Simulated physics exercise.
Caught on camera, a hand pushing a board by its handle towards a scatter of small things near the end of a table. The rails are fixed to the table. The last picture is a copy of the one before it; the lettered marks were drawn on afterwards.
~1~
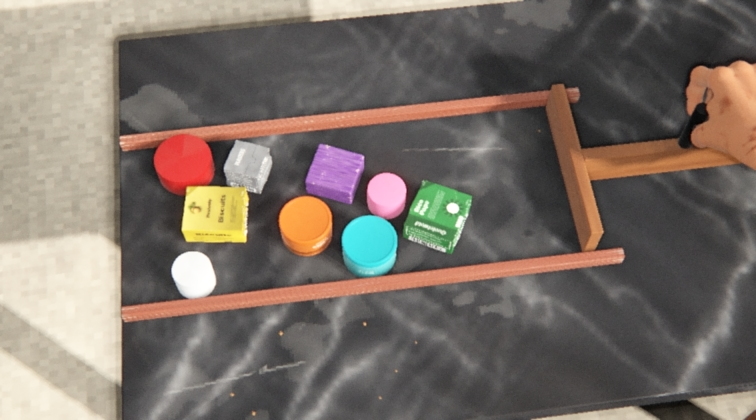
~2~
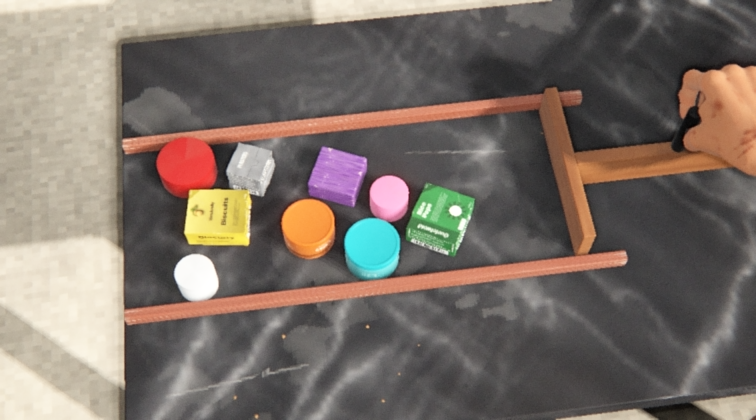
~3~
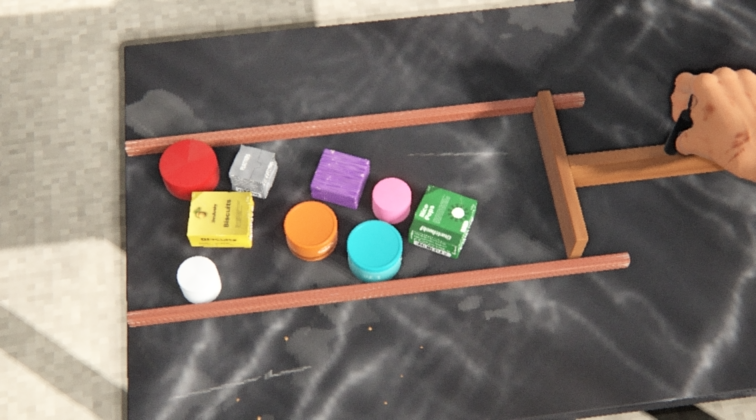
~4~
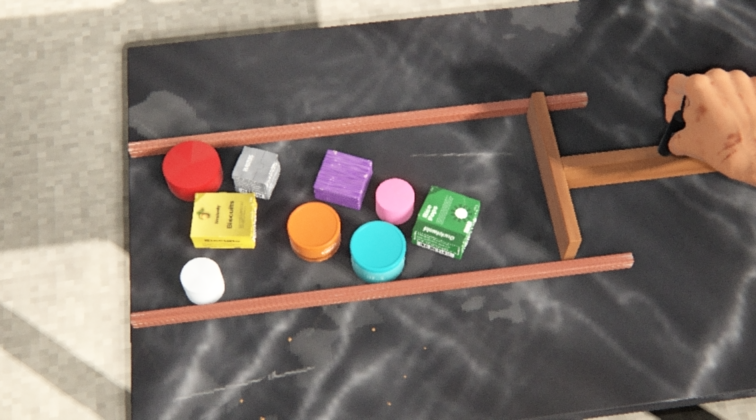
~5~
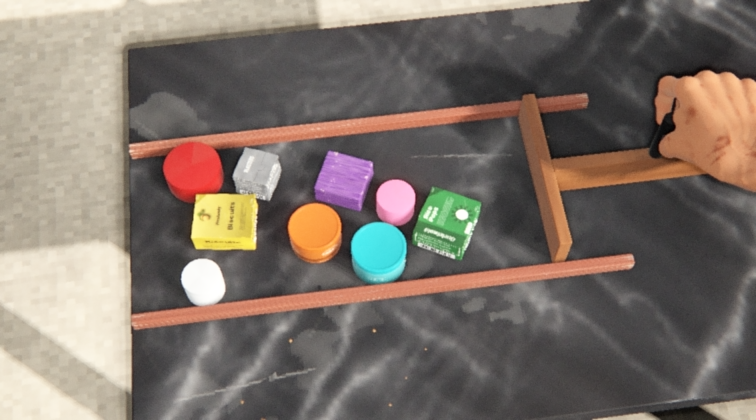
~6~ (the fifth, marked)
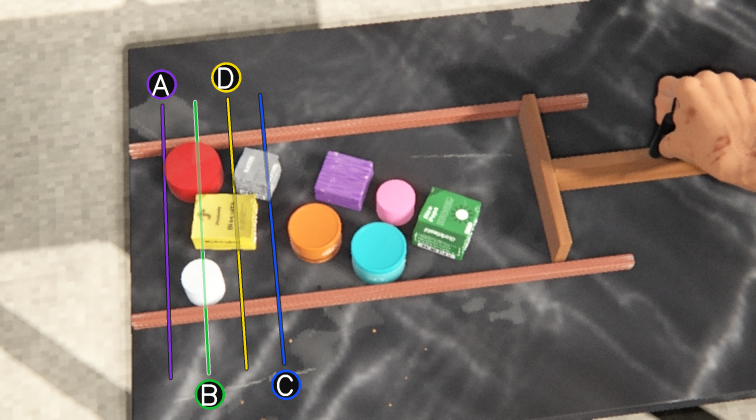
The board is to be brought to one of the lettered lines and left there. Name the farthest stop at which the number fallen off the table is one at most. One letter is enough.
It can go as far as C.
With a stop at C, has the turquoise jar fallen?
By then, no.
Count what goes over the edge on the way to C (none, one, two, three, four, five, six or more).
In all, none.
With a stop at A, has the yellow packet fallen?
By then, yes.
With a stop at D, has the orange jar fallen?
No.
On the copy, A at (166, 232); B at (201, 228); C at (271, 219); D at (236, 224).
On C. First, board (449, 177); turquoise jar (362, 259); green packet (417, 237).
Then, board (351, 188); yellow packet (216, 220); turquoise jar (271, 269).
Finally, board (273, 197); white tin (147, 294); yellow packet (150, 223); none fallen.
By contrast, A drops six; B drops four; D drops three.
